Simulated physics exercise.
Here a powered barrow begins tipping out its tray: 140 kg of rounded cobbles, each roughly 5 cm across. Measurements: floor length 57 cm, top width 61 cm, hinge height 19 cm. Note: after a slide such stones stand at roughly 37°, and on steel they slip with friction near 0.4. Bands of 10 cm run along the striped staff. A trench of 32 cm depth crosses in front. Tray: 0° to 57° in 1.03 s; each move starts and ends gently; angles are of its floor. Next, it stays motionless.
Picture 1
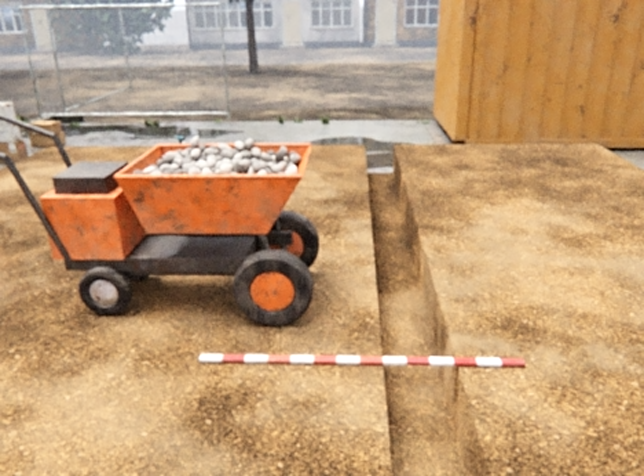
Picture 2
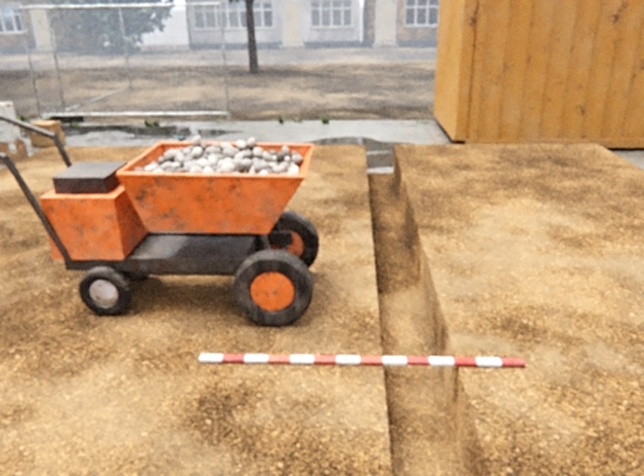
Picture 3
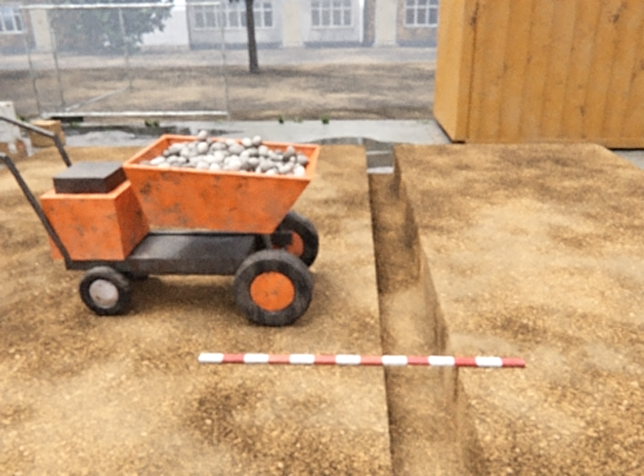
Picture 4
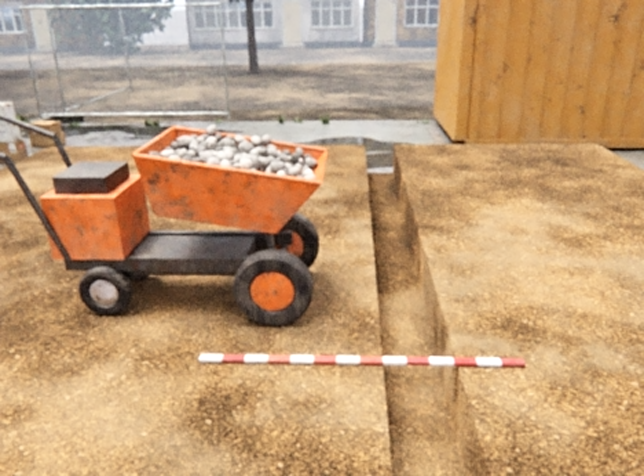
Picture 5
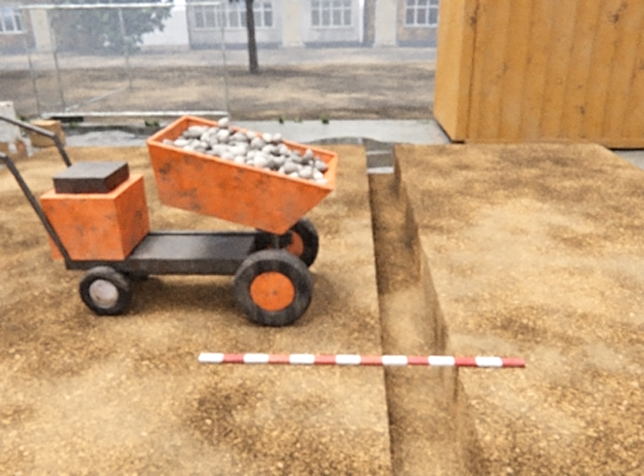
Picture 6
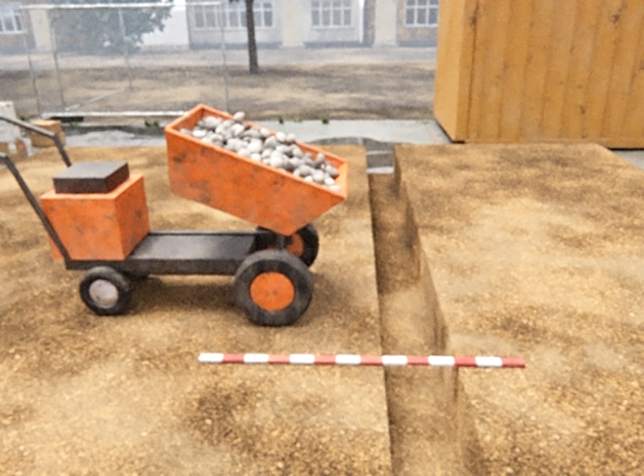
Orange tray full of grey and white stones tilting steadily to the right on a stationary powered barrow beside a narrow trench.
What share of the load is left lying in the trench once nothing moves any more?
About 33 per cent.
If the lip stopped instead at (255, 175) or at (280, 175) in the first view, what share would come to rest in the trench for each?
Near 35 and near 40 percent.
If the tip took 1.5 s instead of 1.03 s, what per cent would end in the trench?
In that case some 35 per cent.
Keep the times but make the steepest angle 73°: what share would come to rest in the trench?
Near 70 per cent then.
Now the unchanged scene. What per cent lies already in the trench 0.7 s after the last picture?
I'd put it near 10 per cent.
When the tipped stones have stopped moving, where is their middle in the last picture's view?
Their middle lands near (420, 339).
Then, 0.3 s after the last picture the floor is at 48°, 100 % in the tray; the foremost stones are at (372, 213).
Then, 0.7 s after the last picture the floor is at 57°, 89 % in the tray, 10 % in the trench; the foremost stones are at (433, 302).
Then, 1.0 s after the last picture the floor is at 57°, 67 % in the tray, 23 % in the trench, 10 % past the trench; the foremost stones are at (506, 292).
Then, 3.0 s after the last picture the floor is at 57°, 56 % in the tray, 33 % in the trench, 11 % past the trench; the foremost stones are at (583, 287).
